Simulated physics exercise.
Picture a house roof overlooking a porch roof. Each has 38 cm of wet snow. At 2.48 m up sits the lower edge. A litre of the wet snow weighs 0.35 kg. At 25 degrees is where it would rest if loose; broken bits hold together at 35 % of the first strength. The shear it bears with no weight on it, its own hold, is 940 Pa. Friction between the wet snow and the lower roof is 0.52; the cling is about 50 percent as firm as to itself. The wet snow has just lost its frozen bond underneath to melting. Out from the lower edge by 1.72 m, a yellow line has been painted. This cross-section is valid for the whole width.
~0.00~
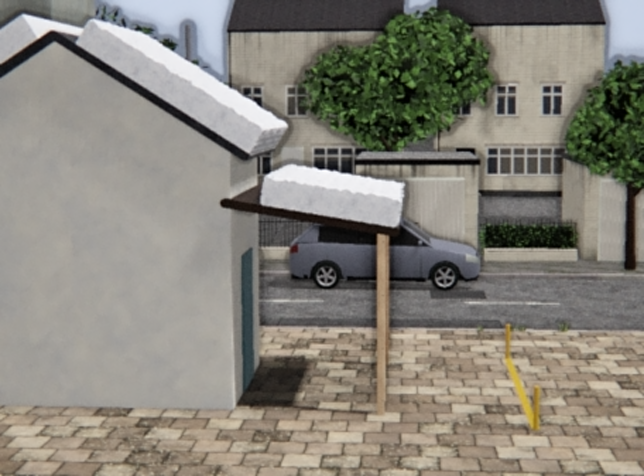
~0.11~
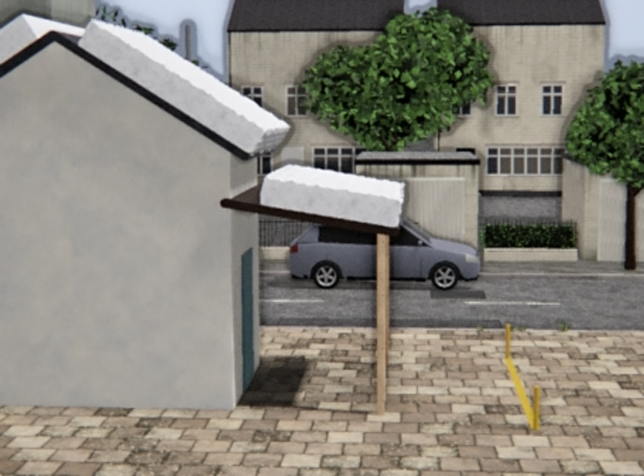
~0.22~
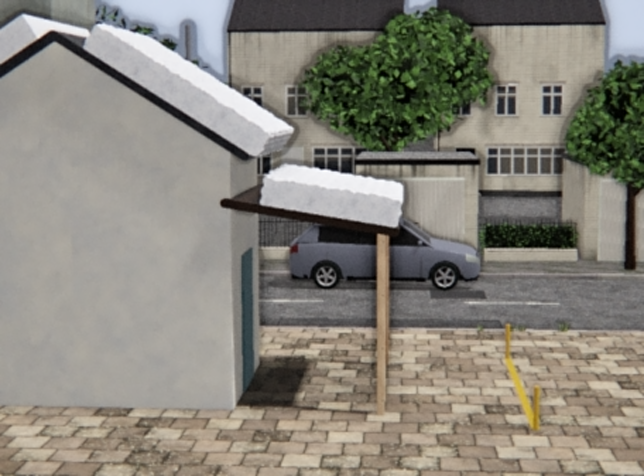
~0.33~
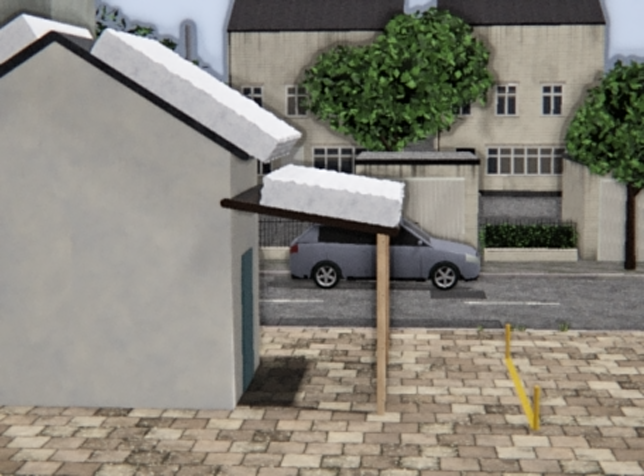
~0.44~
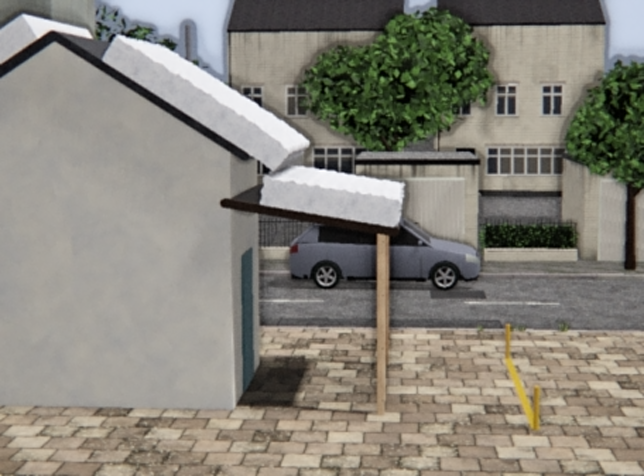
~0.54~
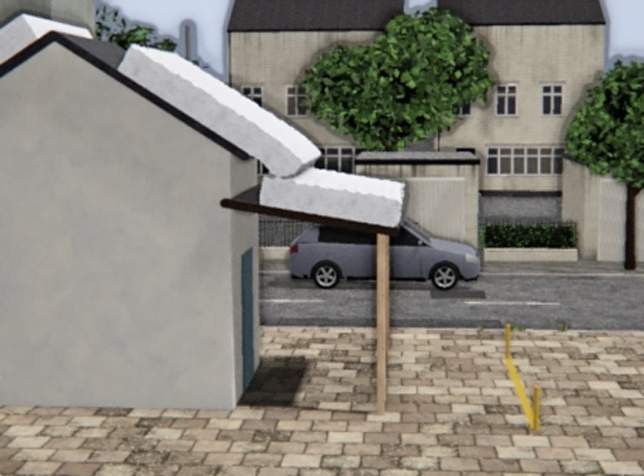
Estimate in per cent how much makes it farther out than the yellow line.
Roughly 3 per cent makes it past the line.
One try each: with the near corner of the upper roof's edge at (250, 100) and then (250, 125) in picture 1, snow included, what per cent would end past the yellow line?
In turn about 30 %, 14 %.
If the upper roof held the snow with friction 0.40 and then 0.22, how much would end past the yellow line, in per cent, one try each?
0 %, then 0 %.
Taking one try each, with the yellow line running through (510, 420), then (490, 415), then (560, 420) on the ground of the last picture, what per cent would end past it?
In order, some 5, 8 and 0 percent would end past it.
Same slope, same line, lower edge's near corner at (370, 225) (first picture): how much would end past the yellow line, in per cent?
That would come to roughly 6 %.
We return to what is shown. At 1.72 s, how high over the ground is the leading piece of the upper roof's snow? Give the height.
2.0 m or thereabouts.
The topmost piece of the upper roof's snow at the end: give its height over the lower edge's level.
Roughly 1.3 m.
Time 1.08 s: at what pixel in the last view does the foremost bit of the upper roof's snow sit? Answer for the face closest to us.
At about (381, 174).
After 1.08 s, none is below the lower edge and 0 % is past the line.
After 1.72 s, 3 % is below the lower edge and 0 % is past the line.
After 2.36 s, 25 % is below the lower edge and 1 % is past the line.
After 3.00 s, 25 % is below the lower edge and 3 % is past the line.
After 3.10 s, at the end, 25 % is below the lower edge and 3 % is past the line.
